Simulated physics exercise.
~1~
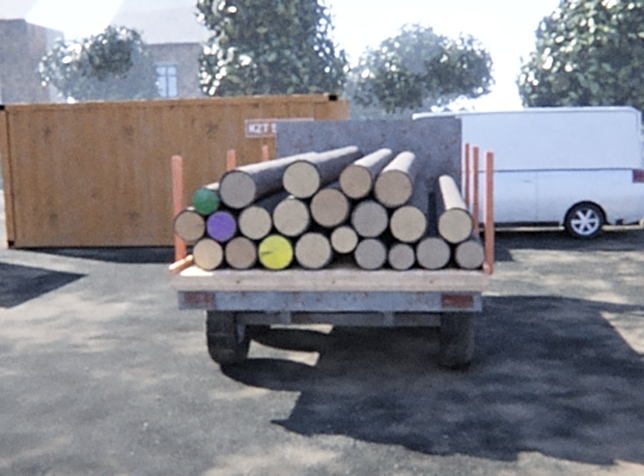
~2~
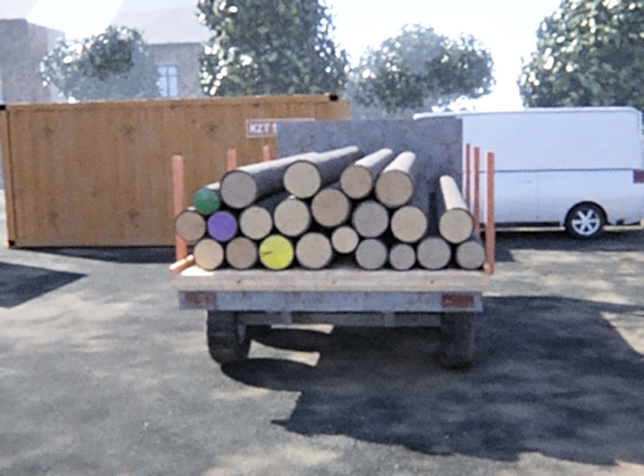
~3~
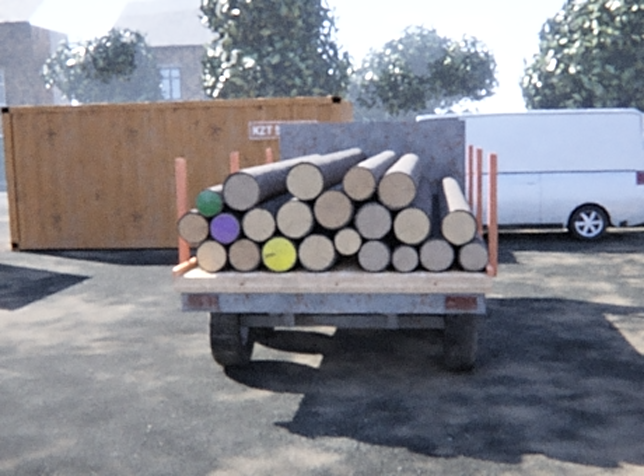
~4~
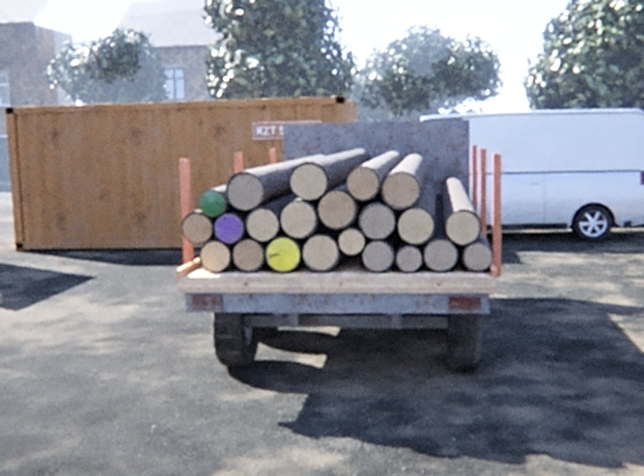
Nothing on the parked trailer moves, and only the view shifts very slightly, as a stack of logs, three with green, purple and yellow ends, lies between orange side posts before a rusty-orange container and a white van.
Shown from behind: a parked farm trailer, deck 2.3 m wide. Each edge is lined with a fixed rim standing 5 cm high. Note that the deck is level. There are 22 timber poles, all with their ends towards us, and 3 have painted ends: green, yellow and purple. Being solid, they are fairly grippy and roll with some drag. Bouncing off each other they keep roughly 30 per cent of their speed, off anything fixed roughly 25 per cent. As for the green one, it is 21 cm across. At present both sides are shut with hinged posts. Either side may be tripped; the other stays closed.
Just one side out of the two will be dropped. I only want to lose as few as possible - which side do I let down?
Let down the right side.
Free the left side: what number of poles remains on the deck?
20.
Side on the left freed, after 0.6 s, green is dropping off the left side; yellow is on the deck, 75 cm from the left edge; purple is up on others, 30 cm from the left edge, rolling left; 2 off so far.
Side on the left freed, at the end, green is on the ground to the left; yellow is on the deck, 70 cm from the left edge; purple is up on others, 30 cm from the left edge; 2 off so far.
Side on the right freed, after 0.6 s, green is up on others, 25 cm from the left edge; yellow is on the deck, 80 cm from the left edge; purple is up on others, 40 cm from the left edge; 0 off so far.
Side on the right freed, at the end, green is up on others, 25 cm from the left edge; yellow is on the deck, 80 cm from the left edge; purple is up on others, 40 cm from the left edge; 0 off so far.
